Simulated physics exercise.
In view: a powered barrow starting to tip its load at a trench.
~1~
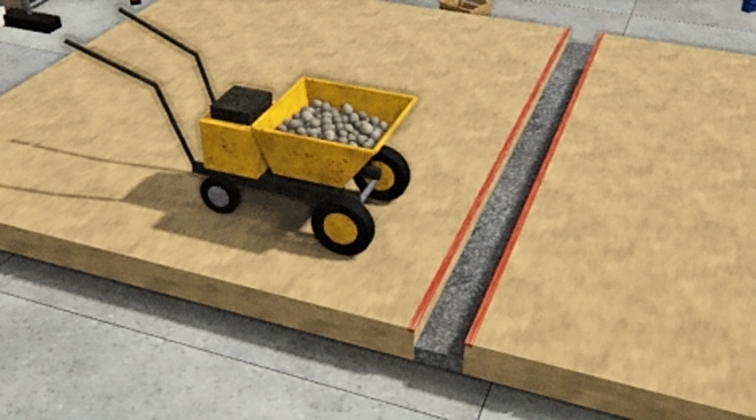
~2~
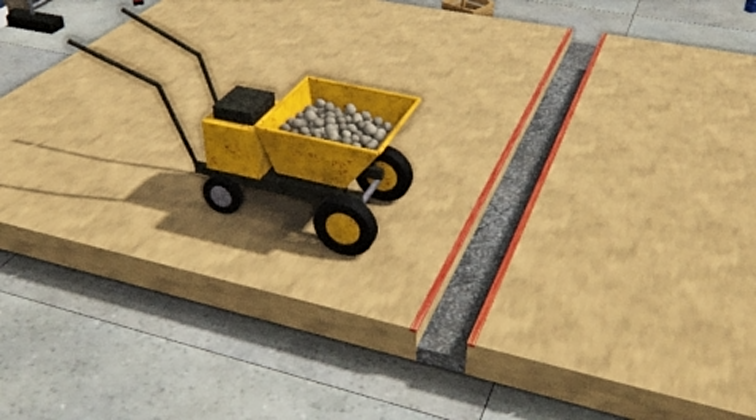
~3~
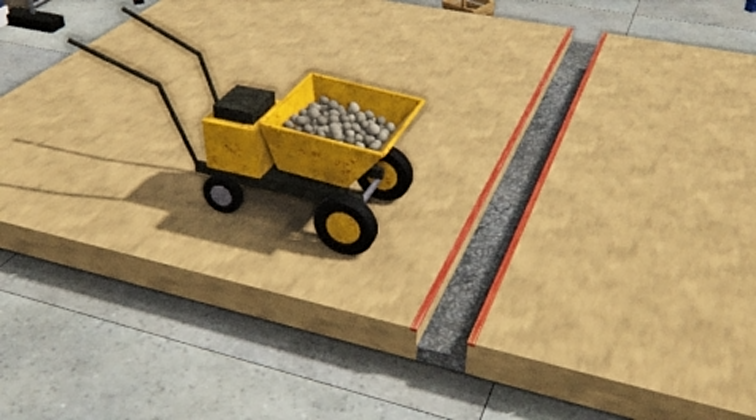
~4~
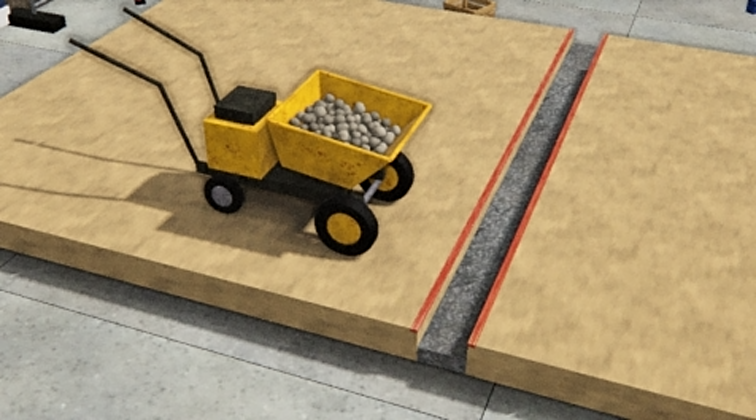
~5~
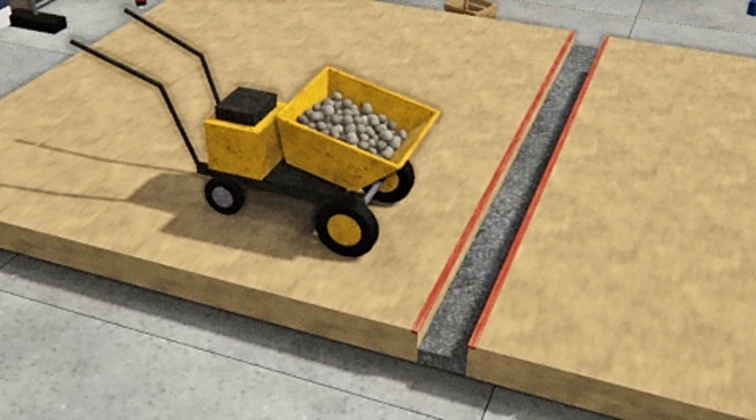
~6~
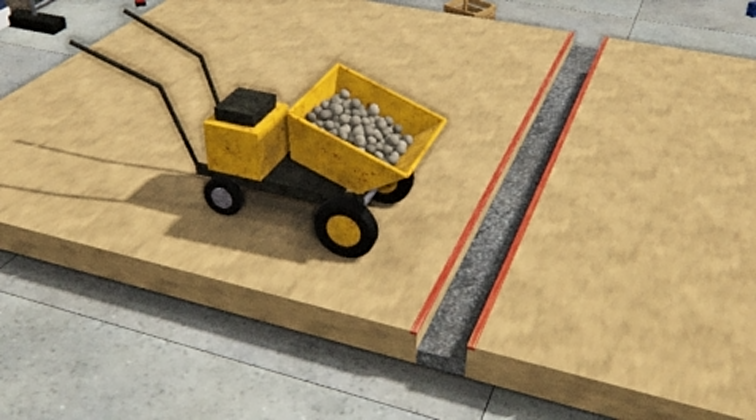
A yellow powered barrow with black handles and a skip full of grey pebbles stands on a raised tan platform, seen from above at an angle. To its right, a narrow, shallow trench with a dark grey bottom and red-lined edges crosses the platform, with pale concrete floor around. The skip starts level, then tilts gradually forward to the right, its front lip lowering, while the wheels and camera stay almost still.
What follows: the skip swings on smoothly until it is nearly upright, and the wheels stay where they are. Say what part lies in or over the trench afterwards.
The trench ends with the larger part of it.
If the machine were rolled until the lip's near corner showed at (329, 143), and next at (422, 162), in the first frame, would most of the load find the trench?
In turn: Under half; the smaller part.
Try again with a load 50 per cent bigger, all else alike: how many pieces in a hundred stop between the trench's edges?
It comes to 60 per cent or so.
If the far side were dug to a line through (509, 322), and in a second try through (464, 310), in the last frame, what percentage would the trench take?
Near 90 % and 40 %.
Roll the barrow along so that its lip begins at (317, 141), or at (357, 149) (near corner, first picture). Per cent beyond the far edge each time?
Roughly 0 per cent, and 0 per cent.
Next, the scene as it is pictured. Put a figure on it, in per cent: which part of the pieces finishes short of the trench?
Close to 5 per cent.
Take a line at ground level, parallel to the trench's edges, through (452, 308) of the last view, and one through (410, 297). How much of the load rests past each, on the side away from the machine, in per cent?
Roughly 50 per cent, and 80 per cent.
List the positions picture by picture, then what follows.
In the first frame, lip of the skip near (374, 152), level; top of the load near (332, 130), river pebbles; first edge of the trench near (427, 299); far edge near (482, 312), the trench under half as wide as the skip, and shallow for its width.
In the second frame, lip of the skip near (378, 154), level; top of the load near (335, 130).
In the third frame, lip of the skip near (383, 155), tipped barely; top of the load near (325, 130).
In the fourth frame, lip of the skip near (390, 160), tipped a little; top of the load near (328, 120).
In the fifth frame, lip of the skip near (399, 168), tipped a little; top of the load near (328, 127).
In the sixth frame, lip of the skip near (407, 176), tipped clearly; top of the load near (335, 121); first edge of the trench near (429, 301); far edge near (485, 315).
Shortly afterwards, skip tipped steeply; the whole lot in the skip.
Next, skip tipped right over; the bulk in the skip; only a few short of the trench; near a quarter in or heaped over the trench.
Some moments later, skip tipped right over; near a quarter in the skip; only a few short of the trench; near two thirds in or heaped over the trench; a little beyond it.
In the end, skip tipped right over; near a quarter in the skip; only a few short of the trench; the bulk in or heaped over the trench; a little beyond it.
